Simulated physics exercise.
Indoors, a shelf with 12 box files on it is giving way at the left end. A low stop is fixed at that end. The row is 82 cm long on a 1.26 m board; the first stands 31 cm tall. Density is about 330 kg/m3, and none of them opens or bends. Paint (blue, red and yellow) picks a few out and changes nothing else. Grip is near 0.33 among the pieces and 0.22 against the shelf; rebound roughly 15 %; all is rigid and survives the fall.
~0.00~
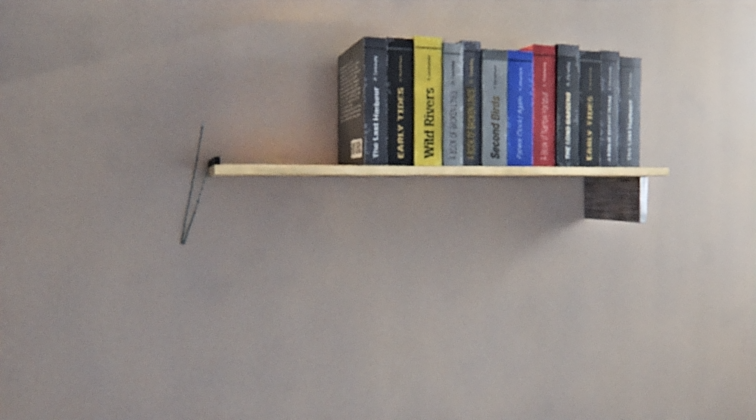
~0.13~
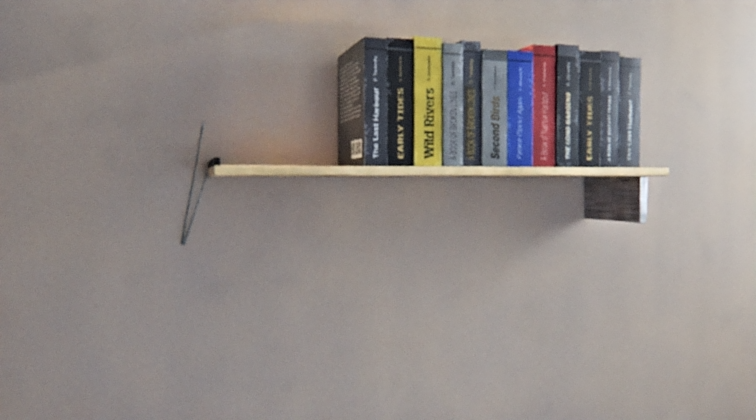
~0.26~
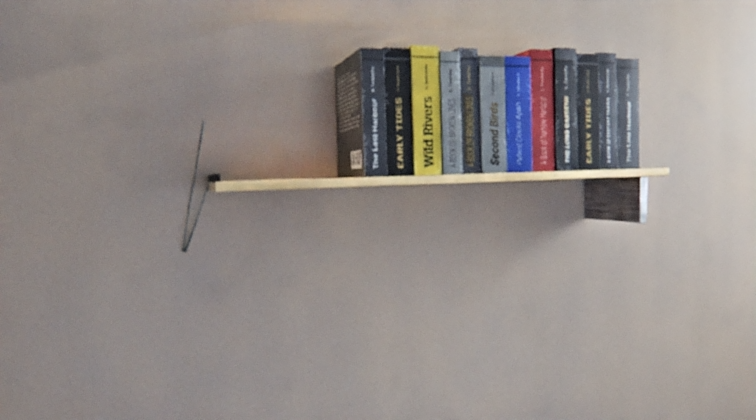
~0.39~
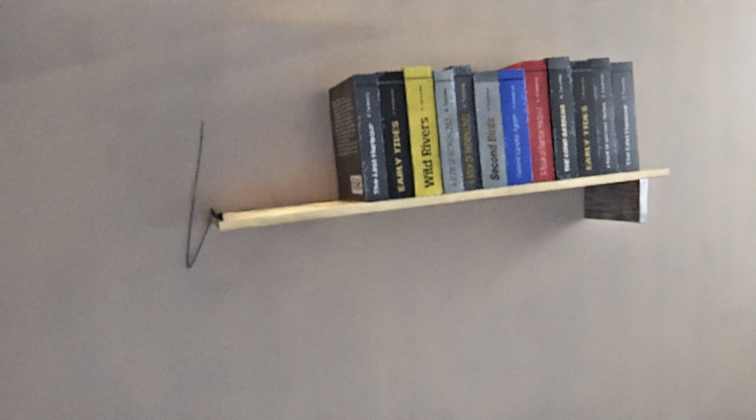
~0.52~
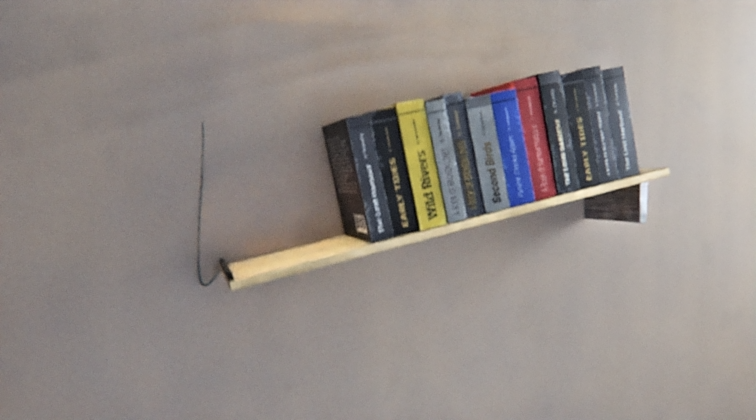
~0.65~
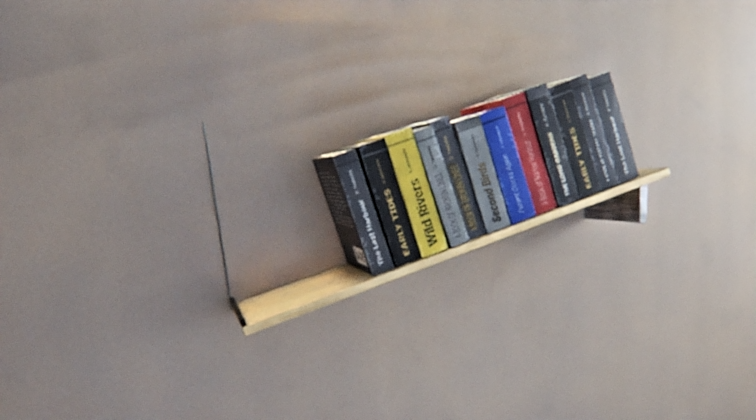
A plain grey wall is seen from the front and slightly below, in a view that stays still. A pale wooden shelf carries a packed row of mostly black and grey book-like volumes, with yellow toward the left and blue and red right of centre, a thin dark cord at its left end and a dark bracket under its right. The shelf's left end drops, slowly and then further, into a clear slope while the cord straightens, and the row tilts with the board, staying on it.
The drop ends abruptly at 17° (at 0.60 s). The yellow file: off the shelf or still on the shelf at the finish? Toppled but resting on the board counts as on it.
In the end the yellow file falls off.
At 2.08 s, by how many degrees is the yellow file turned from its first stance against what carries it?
About 100°.
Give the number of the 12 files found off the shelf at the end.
The count is 12.
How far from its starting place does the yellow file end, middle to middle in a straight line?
Roughly 160 cm away.
After 1.00 s, none of the 12 files off the shelf, 12 disturbed; yellow file leaning 36°; blue file leaning 36°.
After 1.46 s, 2 of the 12 files off the shelf; yellow file on its side; red file leaning 53°.
After 2.08 s, 6 of the 12 files off the shelf; yellow file on its side; blue file on its side.
After 2.92 s, 10 of the 12 files off the shelf; yellow file on its side; blue file on its side.
By the end (3.6 s), 12 of the 12 files off the shelf; yellow file on its side; blue file on its side; red file leaning 45°, 81 cm lower.
